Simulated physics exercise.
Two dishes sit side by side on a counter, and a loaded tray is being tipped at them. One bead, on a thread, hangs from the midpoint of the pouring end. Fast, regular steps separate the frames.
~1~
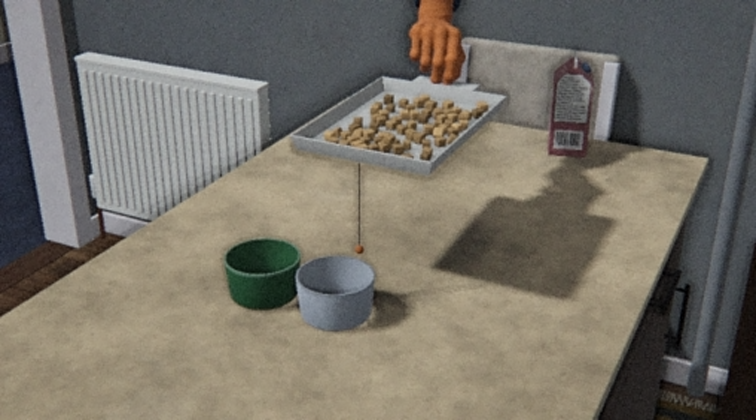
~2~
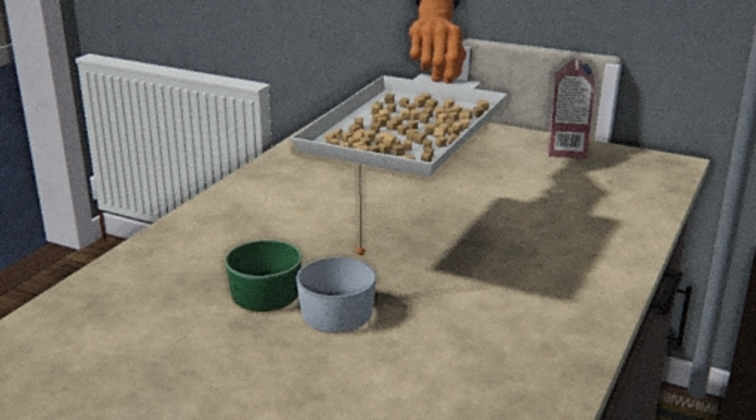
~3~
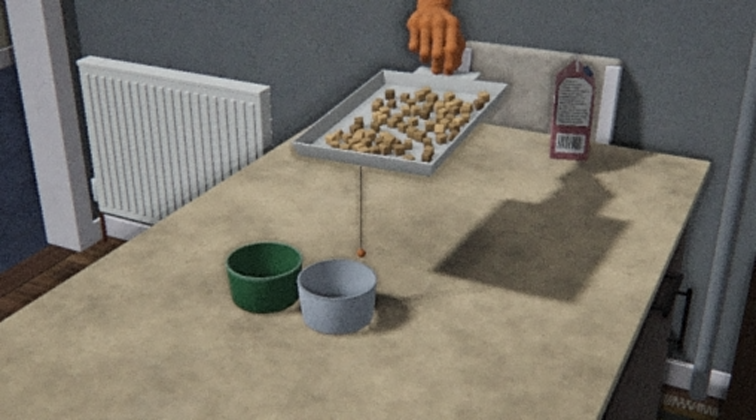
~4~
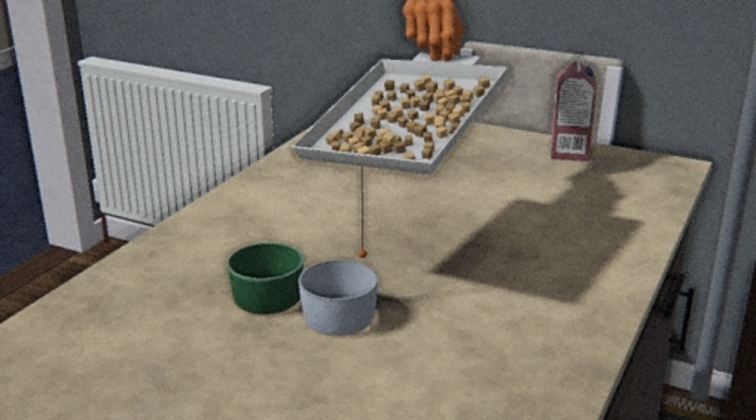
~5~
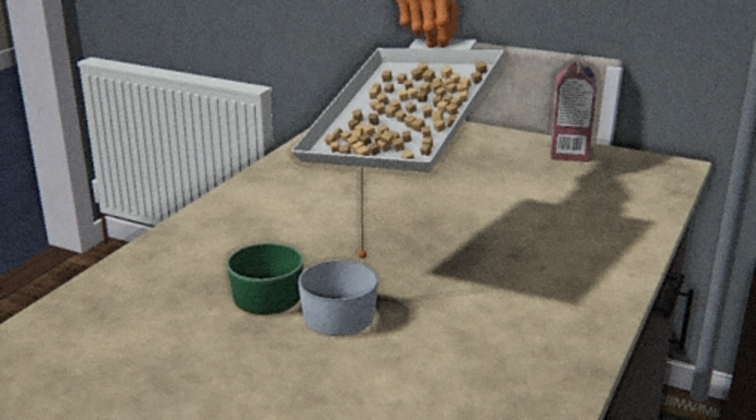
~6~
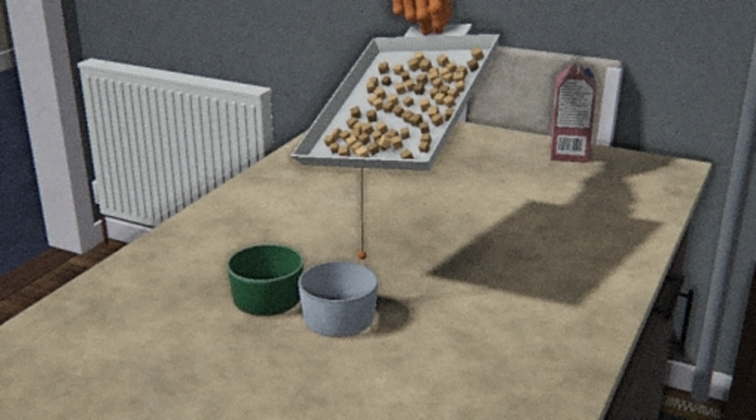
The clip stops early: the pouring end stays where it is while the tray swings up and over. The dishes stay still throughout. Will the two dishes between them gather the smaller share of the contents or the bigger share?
Compared with the spill, the catch will be larger.
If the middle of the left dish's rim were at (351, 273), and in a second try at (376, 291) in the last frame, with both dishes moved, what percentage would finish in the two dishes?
You'd end up with around 10 per cent and then around 0 per cent.
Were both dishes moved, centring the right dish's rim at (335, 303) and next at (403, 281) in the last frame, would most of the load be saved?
Short of half, then Short of half.
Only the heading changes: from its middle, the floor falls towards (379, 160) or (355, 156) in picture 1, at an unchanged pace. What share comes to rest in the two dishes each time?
Roughly 20 percent, then 50 percent.
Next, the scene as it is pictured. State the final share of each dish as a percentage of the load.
Left dish around 40, right dish around 30, both in a hundred.
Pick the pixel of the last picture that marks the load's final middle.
The centre comes to rest near (296, 297).
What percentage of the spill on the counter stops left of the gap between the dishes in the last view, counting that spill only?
Near 30 %.
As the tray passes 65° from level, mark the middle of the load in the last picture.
Look about (344, 128) in the last picture.
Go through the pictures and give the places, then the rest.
Corners of the pouring end at (297, 135) and (428, 160), level; middle of the load at (412, 125), small wooden cubes; left dish at (242, 288); right dish at (317, 309); bead on its thread at (360, 250), in the first picture.
Corners of the pouring end at (297, 137) and (429, 161), level; middle of the load at (413, 125), in the second picture.
Corners of the pouring end at (298, 141) and (429, 161), tipped barely, lowest at the left corner; middle of the load at (413, 122), in the third picture.
Corners of the pouring end at (298, 145) and (429, 160), tipped a little, lowest at the left corner; middle of the load at (413, 115), in the fourth picture.
Corners of the pouring end at (297, 148) and (427, 158), tipped clearly, lowest at the left corner; middle of the load at (411, 108), in the fifth picture.
Corners of the pouring end at (297, 153) and (425, 158), tipped clearly, lowest at the left corner; middle of the load at (409, 102); left dish at (245, 294); right dish at (320, 315), in the sixth picture.
Soon, tray tipped steeply; all on the tray.
A while on, tray tipped past a quarter turn; most on the tray; a small part in the left dish; a small part in the air.
Towards the end, tray tipped past a quarter turn; about a quarter in the right dish; about a third in the left dish; about a third outside both.
Finally, tray tipped past a quarter turn; about a quarter in the right dish; about a third in the left dish; about a third outside both.
